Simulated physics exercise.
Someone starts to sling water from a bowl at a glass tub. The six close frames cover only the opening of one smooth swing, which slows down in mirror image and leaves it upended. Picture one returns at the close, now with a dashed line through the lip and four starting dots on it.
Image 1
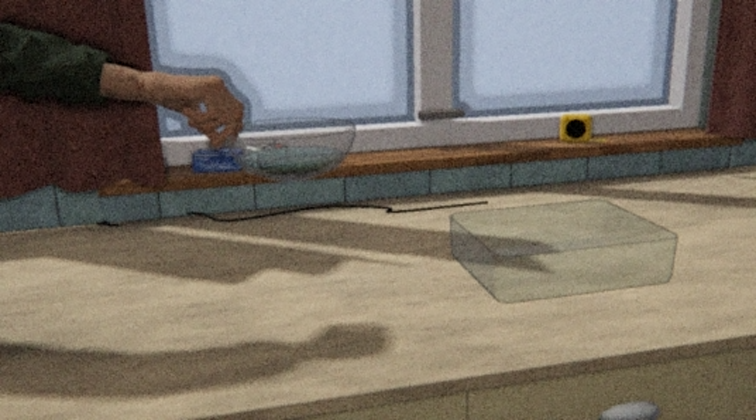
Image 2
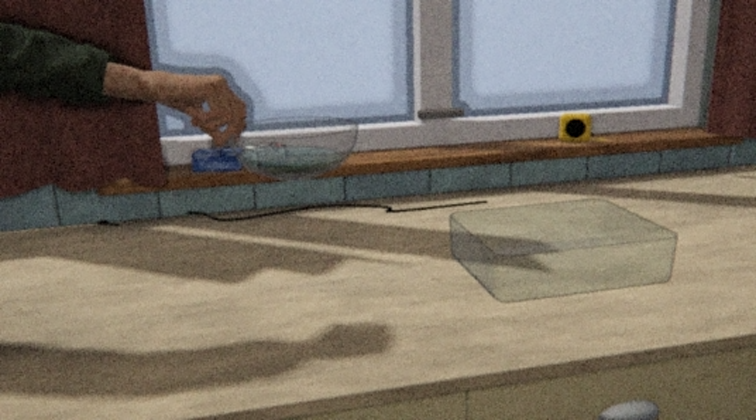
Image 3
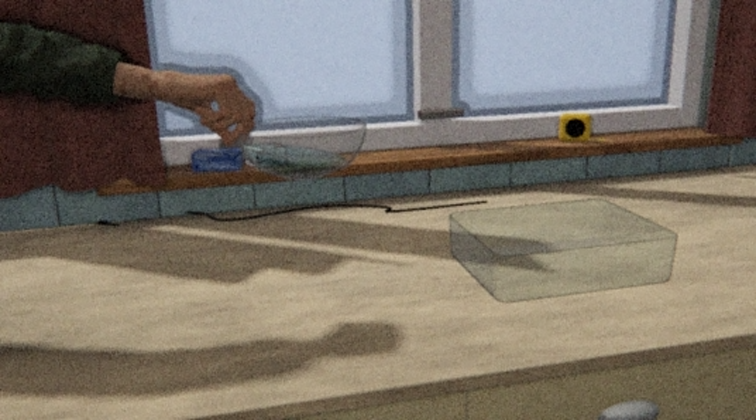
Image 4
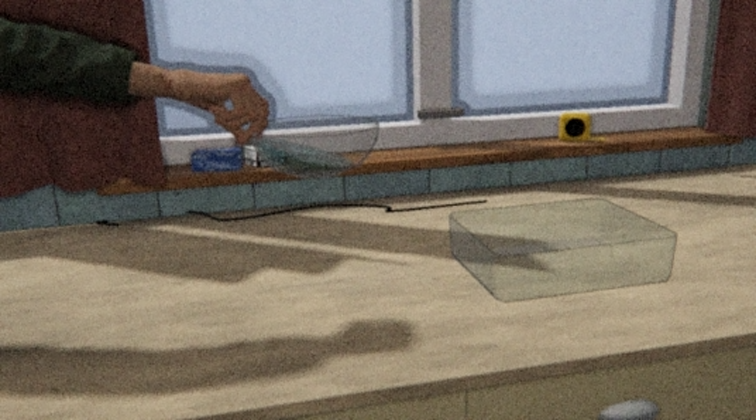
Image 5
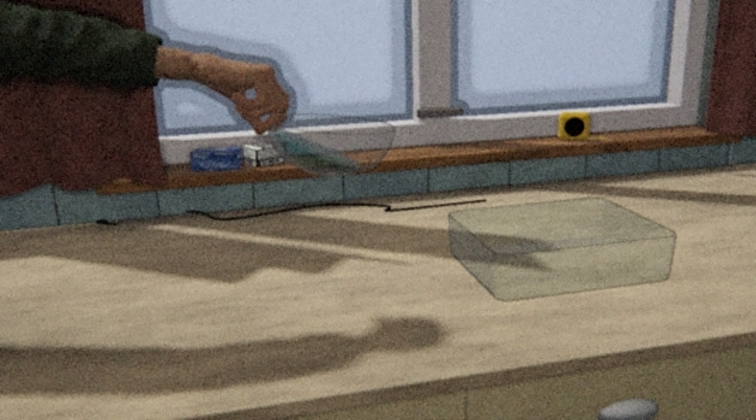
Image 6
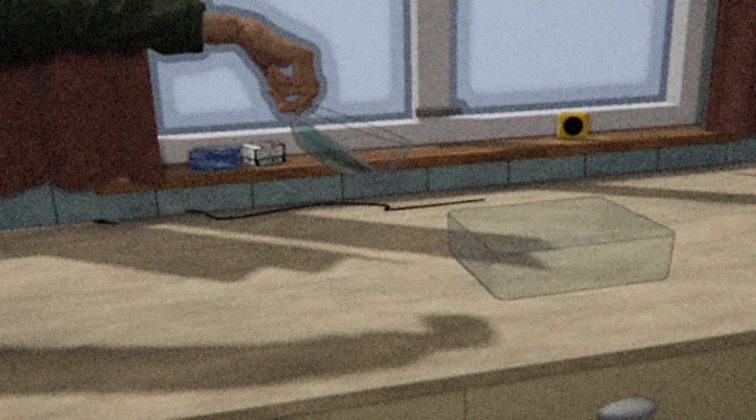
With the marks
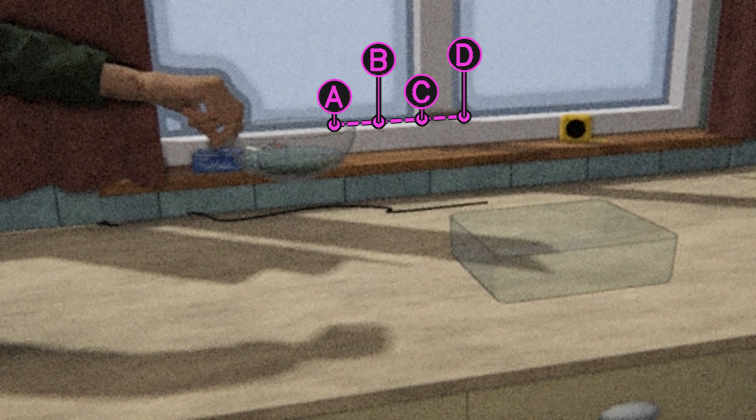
The clip shows a hand in a dark sleeve holding a clear glass bowl by a windowsill, then moving it right and tilting it, uncovering a small white box, while a clear tub sits still on the counter.
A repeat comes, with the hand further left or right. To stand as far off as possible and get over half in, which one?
That is dot B.
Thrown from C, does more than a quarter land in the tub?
Yes.
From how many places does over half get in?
Three.
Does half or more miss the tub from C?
No, not at all.
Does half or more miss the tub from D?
No, not at all.
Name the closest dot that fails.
The answer is A.
On the marked copy, A at (334, 124); B at (378, 121); C at (421, 119); D at (464, 116).
If A is chosen, about 19 % lands in the tub, 75 % falls short and 6 % goes beside or beyond.
If B is chosen, about 69 % lands in the tub, 21 % falls short and 10 % goes beside or beyond.
If C is chosen, about 77 % lands in the tub, 7 % falls short and 16 % goes beside or beyond.
If D is chosen, about 80 % lands in the tub, 6 % falls short and 14 % goes beside or beyond.
